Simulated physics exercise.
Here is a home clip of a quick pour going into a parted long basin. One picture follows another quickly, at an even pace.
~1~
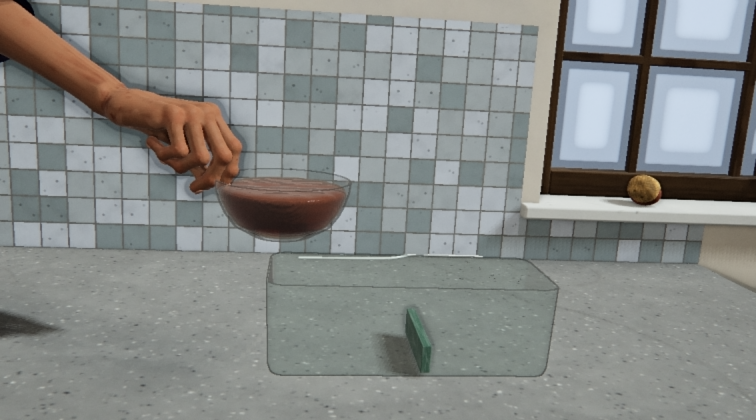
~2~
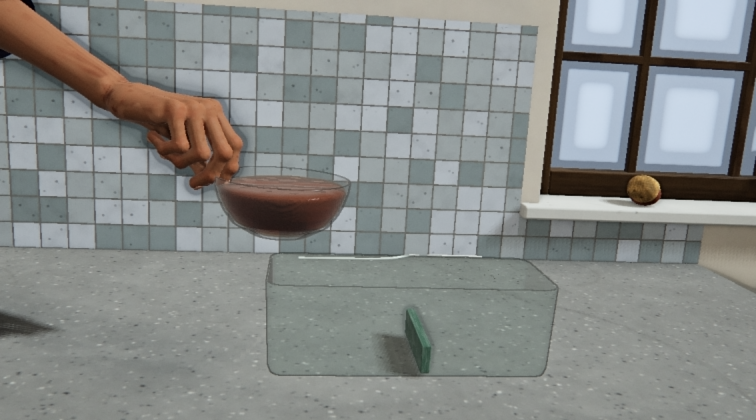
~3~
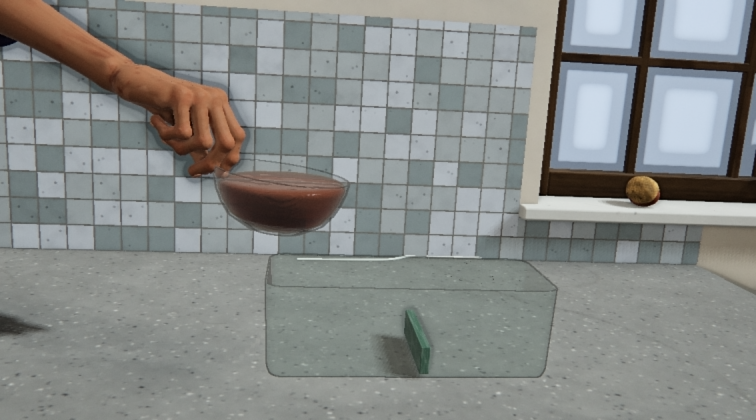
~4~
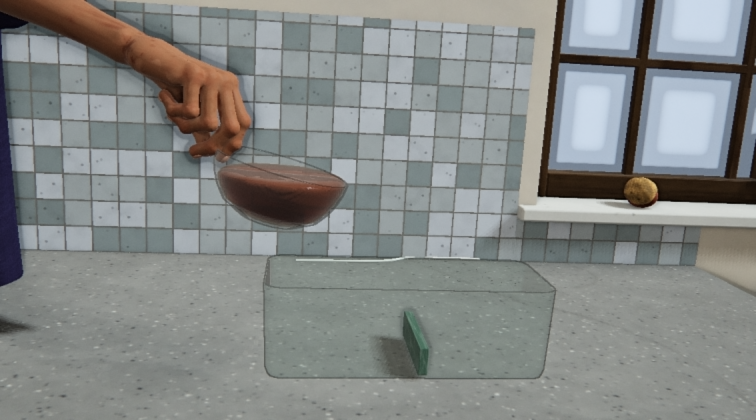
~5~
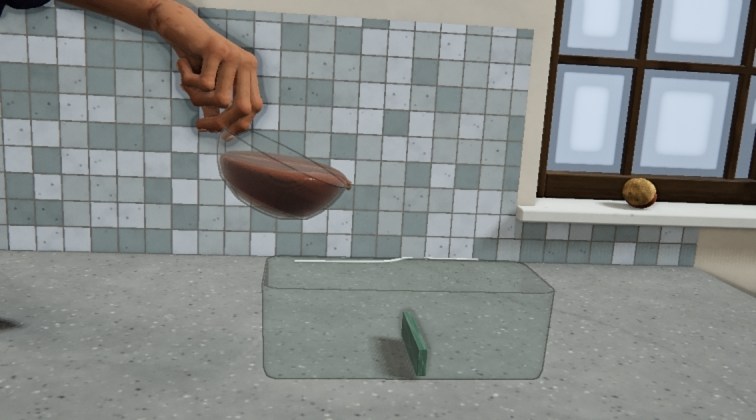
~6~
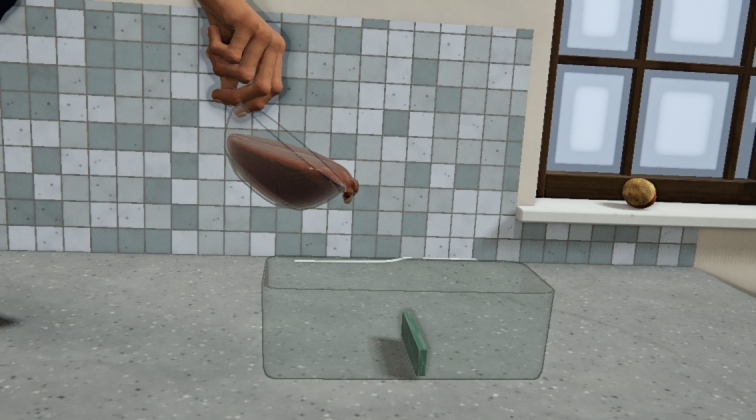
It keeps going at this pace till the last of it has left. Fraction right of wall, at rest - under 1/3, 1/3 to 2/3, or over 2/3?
I expect the share right of the wall to be at least a third but at most two thirds.
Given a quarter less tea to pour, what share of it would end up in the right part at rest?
Some 60 parts in a hundred, give or take.
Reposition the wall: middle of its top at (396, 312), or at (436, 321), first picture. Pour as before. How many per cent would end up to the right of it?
The first placement leaves close to 70 per cent, the second close to 50 per cent.
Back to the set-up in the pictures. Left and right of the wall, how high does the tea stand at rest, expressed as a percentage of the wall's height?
About 40 left, about 60 right.
A moment on, the bowl is tipped right over and 11 per cent is still to pour, 8 is left of the wall and 14 right of it.
Next, the bowl is tipped right over and 0 per cent is still to pour, 18 is left of the wall and 73 right of it.
Then the bowl is tipped right over and 0 per cent is still to pour, 22 is left of the wall and 49 right of it.
Later the bowl is tipped right over and 0 per cent is still to pour, 36 is left of the wall and 56 right of it.
Finally, 39 per cent lies left of the wall, 54 right of it and 7 outside.
